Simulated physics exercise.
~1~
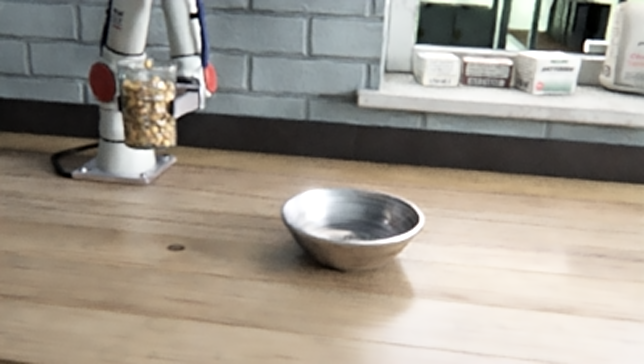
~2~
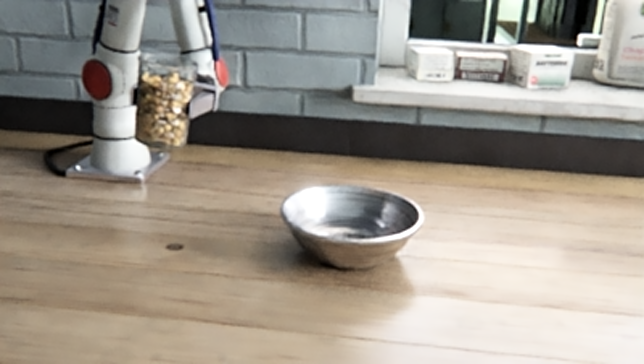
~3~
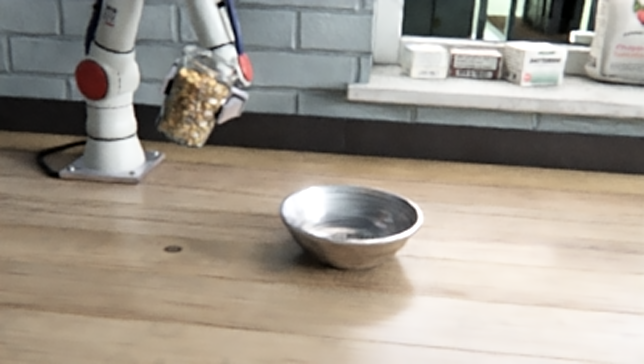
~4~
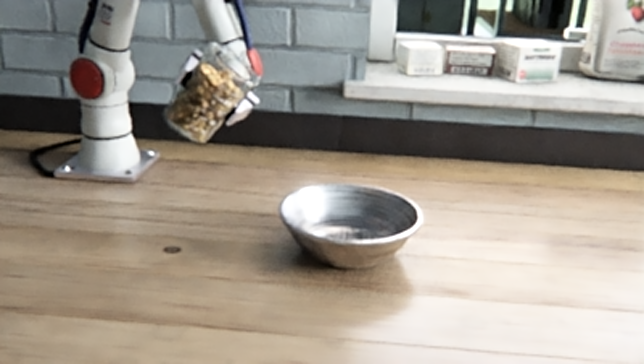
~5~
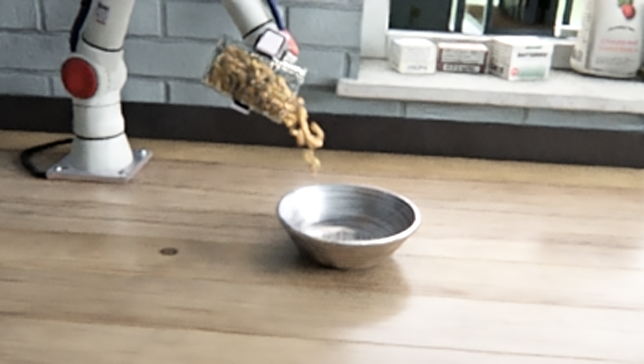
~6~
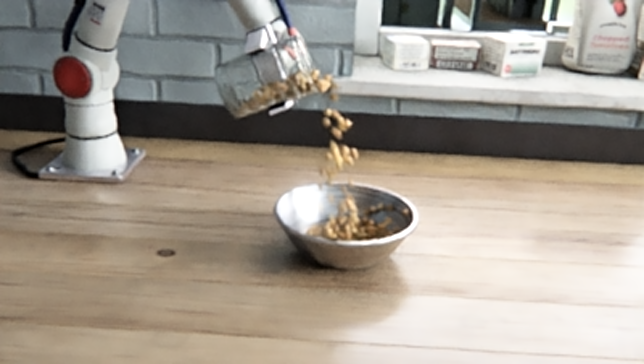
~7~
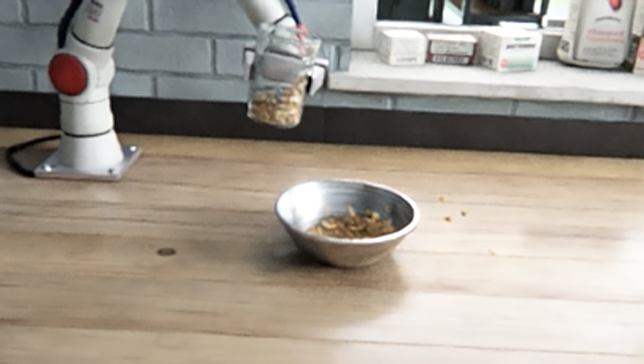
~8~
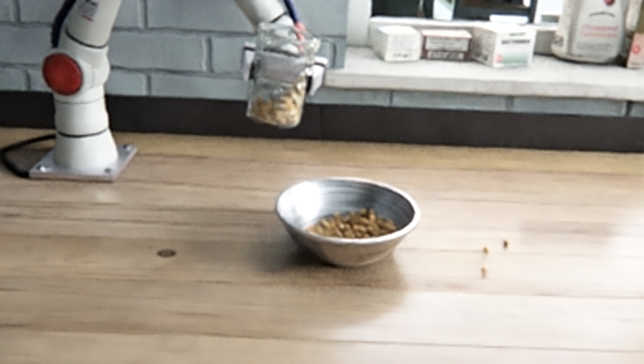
The clip shows a robot arm carrying a clear cup of dried chickpeas rightward over a wooden table, tipping it to pour many into a metal bowl, then turning it nearly upright with some still inside, while a few stray pieces lie on the table right of the bowl.
